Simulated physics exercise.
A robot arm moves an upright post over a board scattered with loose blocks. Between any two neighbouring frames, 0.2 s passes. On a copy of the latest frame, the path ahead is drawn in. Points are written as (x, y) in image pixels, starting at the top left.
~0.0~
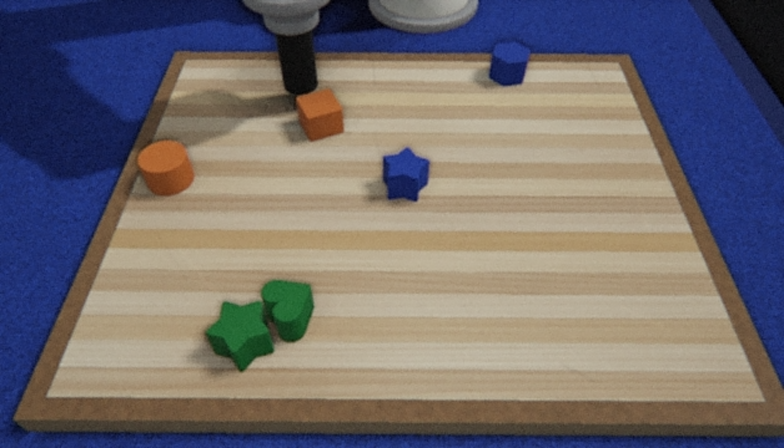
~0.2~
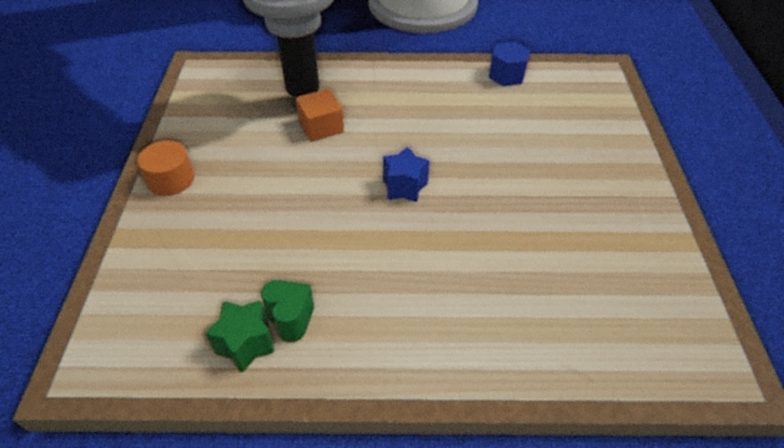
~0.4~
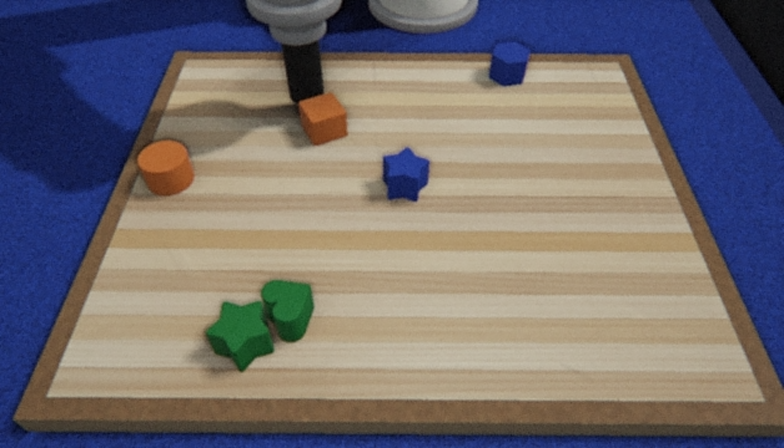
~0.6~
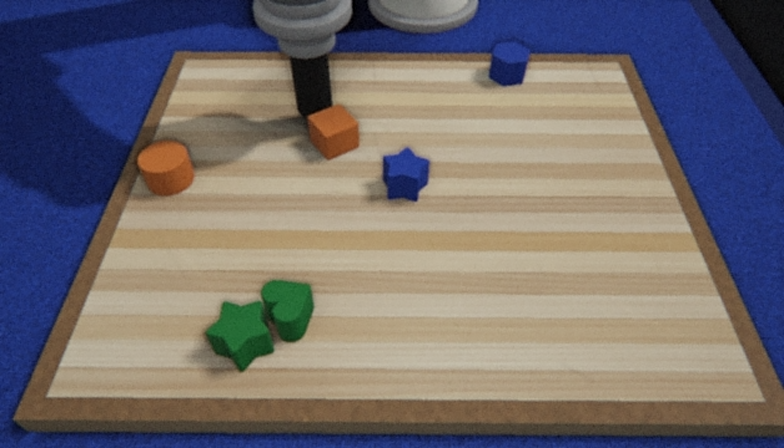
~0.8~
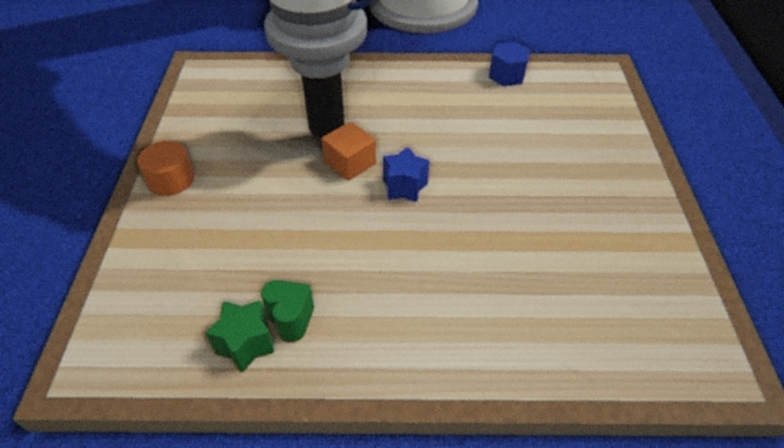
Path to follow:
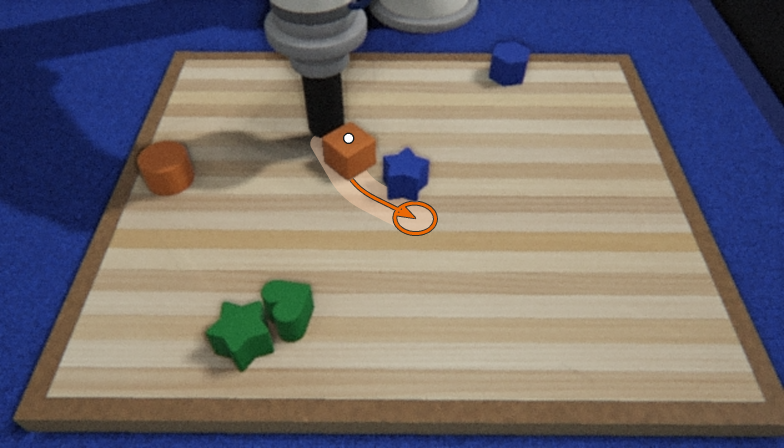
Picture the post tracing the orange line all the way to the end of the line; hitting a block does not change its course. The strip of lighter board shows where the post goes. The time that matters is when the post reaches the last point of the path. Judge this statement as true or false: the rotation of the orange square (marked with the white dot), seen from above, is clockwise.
True - the claim holds.
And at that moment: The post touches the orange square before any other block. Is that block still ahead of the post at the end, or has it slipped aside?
In front, still.
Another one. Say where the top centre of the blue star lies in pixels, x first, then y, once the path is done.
Near (458, 183).
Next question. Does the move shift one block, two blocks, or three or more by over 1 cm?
Number moved: 2.
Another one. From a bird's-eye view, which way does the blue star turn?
It makes a counterclockwise turn.
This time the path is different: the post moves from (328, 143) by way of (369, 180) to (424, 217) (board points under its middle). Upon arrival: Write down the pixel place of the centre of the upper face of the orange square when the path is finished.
At pixel (423, 227).
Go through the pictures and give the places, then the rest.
The first picture shows lower end of the post at (301, 85), tops of blocks, orange square at (319, 103), blue star at (405, 163).
The second picture shows post at (302, 88), blocks as before.
The third picture shows post at (307, 95), orange square at (322, 107).
The fourth picture shows post at (315, 108), orange square at (333, 119).
The fifth picture shows post at (327, 127), orange square at (349, 138), blue star at (405, 163).
The drawn path runs from (328, 143) by way of (357, 185) to (415, 218); the dot is on the orange square.
The first path, step by step. One third of the way, post at (345, 156); orange square at (372, 168); blue star at (422, 170), turned 25° anticlockwise.
Two thirds of the way, post at (374, 182); orange square at (402, 198); blue star at (440, 181), turned 100° anticlockwise.
At the end, post at (416, 202); orange square at (437, 224), turned 25° clockwise; blue star at (458, 183), turned 135° anticlockwise.
